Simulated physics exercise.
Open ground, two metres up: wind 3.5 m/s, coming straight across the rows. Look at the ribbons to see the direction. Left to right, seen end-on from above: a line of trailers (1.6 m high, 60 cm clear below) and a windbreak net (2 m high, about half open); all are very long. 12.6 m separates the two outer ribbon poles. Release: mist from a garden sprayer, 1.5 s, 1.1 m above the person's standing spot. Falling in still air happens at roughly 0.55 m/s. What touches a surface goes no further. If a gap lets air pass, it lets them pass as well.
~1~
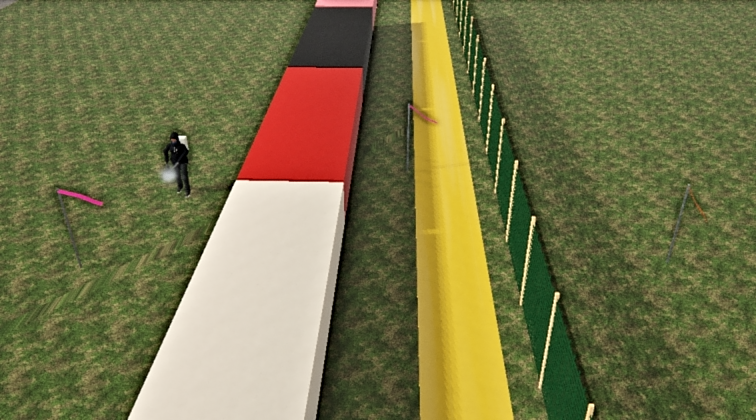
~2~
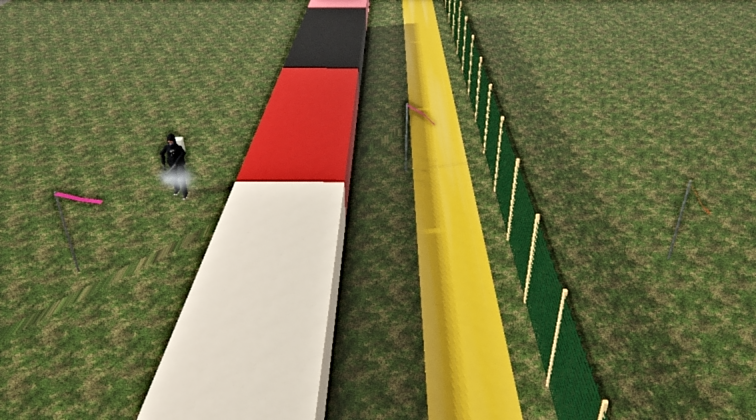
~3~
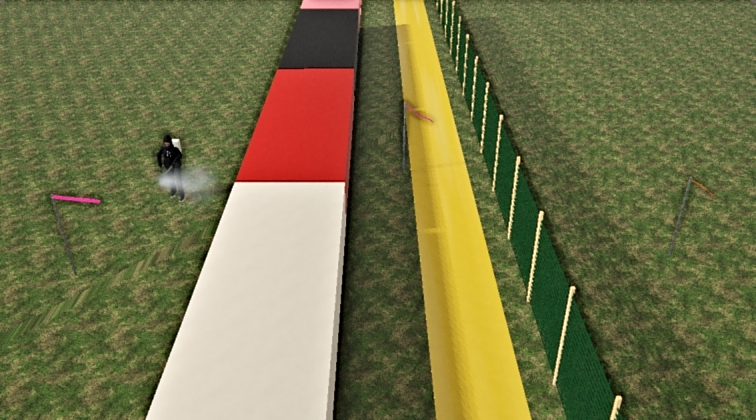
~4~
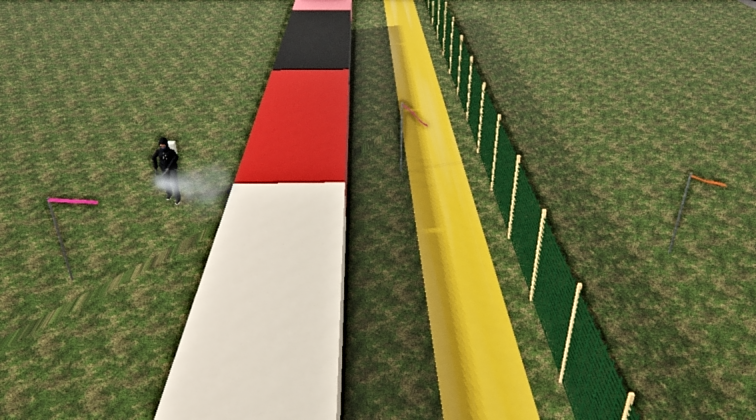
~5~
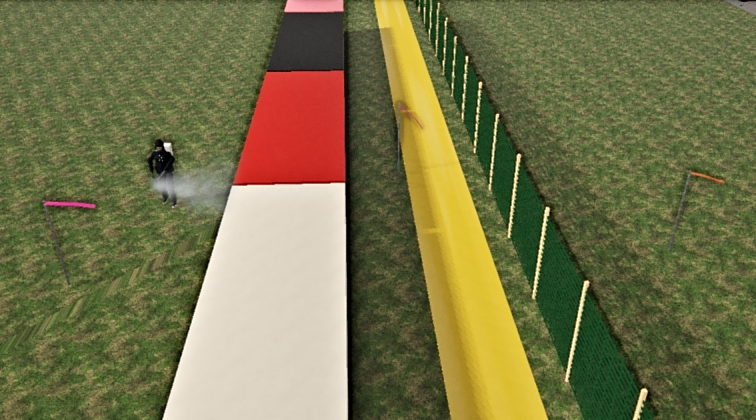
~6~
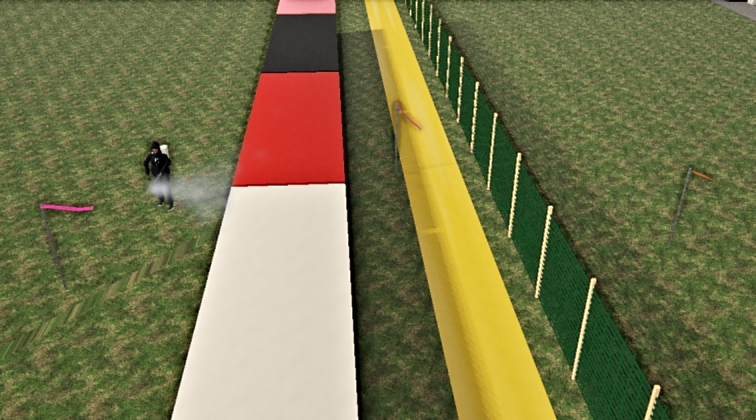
At the start, a dark-clothed figure stands on grass left of a long row of white, red, black and pink blocks, a small pale mist at its waist. The mist then spreads rightward toward the row, while ribbons on posts flutter and the view shifts slightly around the yellow strip and green net.
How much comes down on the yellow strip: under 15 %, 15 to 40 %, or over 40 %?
Less than 15 %.
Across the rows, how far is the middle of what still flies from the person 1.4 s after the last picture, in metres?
Roughly 2.0 m.
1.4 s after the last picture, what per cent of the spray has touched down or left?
Around 65 in a hundred.
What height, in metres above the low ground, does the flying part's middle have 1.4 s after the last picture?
0.4 m.
Then, 1.4 s after the last picture, 0 % lies on the yellow strip; 65 % has touched down or left; the middle of what still flies is 0.4 m above the low ground, near (254, 209).
Then, 2.9 s after the last picture, 0 % lies on the yellow strip; 92 % has touched down or left.
Then, 6.9 s after the last picture, 1 % lies on the yellow strip; 96 % has touched down or left.
Then, 18.9 s after the last picture, 2 % lies on the yellow strip; 100 % has touched down or left.
Then, 43.9 s after the last picture, 2 % lies on the yellow strip; 100 % has touched down or left.
